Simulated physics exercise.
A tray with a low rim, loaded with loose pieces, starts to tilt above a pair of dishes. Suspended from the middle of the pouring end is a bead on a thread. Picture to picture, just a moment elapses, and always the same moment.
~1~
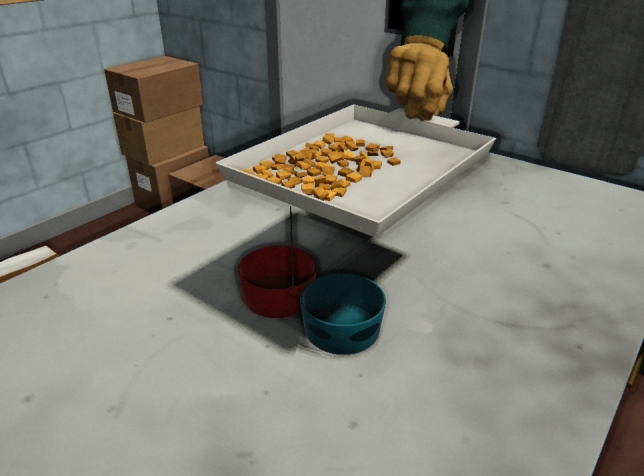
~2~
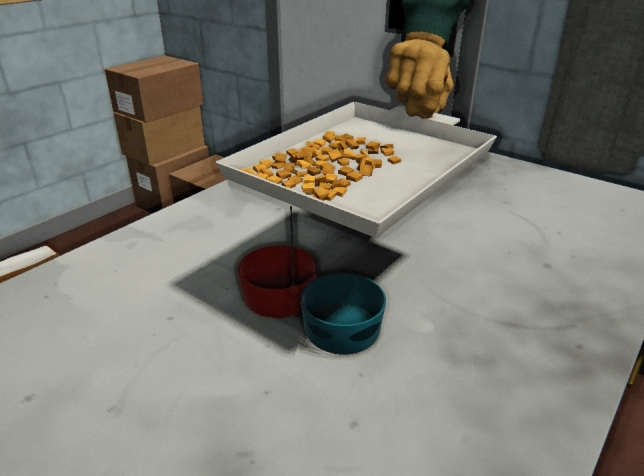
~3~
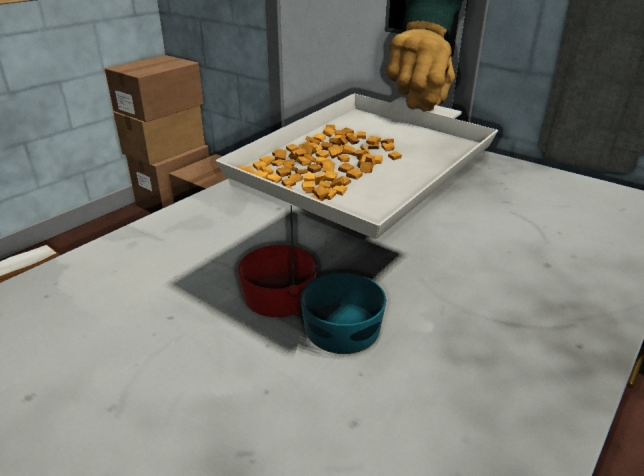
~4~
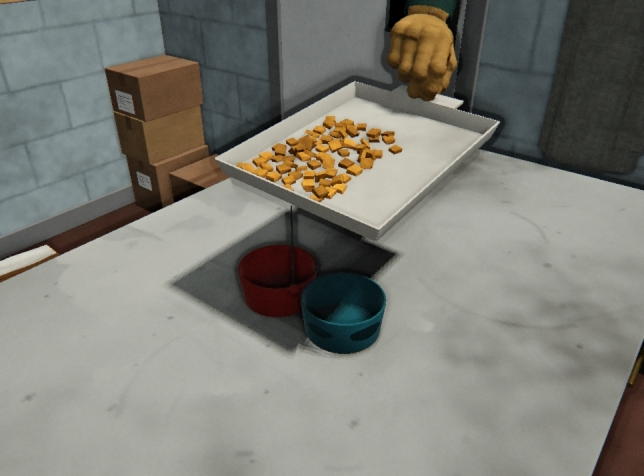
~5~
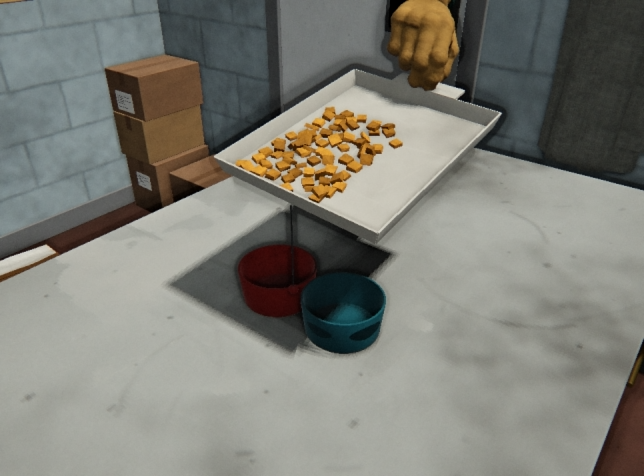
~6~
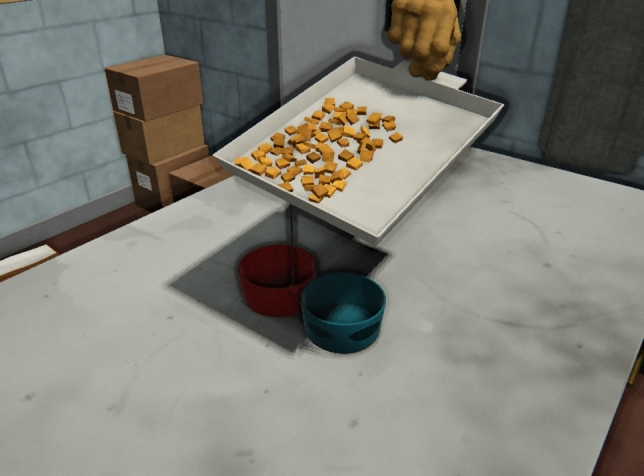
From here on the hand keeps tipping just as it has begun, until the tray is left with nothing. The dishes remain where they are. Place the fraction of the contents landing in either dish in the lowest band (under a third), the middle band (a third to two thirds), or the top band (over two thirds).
It goes in the lowest band.
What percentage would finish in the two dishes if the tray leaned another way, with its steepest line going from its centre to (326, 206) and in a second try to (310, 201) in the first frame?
First case around 0 per cent, second case 0 per cent.
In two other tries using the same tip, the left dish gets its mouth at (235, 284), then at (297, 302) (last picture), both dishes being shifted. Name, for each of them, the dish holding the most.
The one on the right side, then the one on the right side.
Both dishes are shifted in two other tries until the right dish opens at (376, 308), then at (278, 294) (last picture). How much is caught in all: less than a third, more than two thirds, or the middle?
Where the dishes stand first, less than a third; where they stand second, under a third.
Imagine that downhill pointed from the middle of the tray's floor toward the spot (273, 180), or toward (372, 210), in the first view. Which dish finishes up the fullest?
Order of results: The left-placed dish, followed by the right-placed dish.
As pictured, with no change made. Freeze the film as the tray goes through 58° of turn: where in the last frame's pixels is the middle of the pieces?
The centre of the load shows up near (327, 187) in the last view.
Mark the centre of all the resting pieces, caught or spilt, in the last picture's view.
Near (337, 384), more or less.
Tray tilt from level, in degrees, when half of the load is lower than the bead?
Around 110 degrees of turn.
Soon, tray tipped steeply; all on the tray.
A while on, tray tipped right over; most on the tray; about a quarter outside both.
Towards the end, tray tipped past a quarter turn; a small part in the right dish; nearly all outside both.
Finally, tray tipped past a quarter turn; a small part in the right dish; none in the left dish; nearly all outside both.
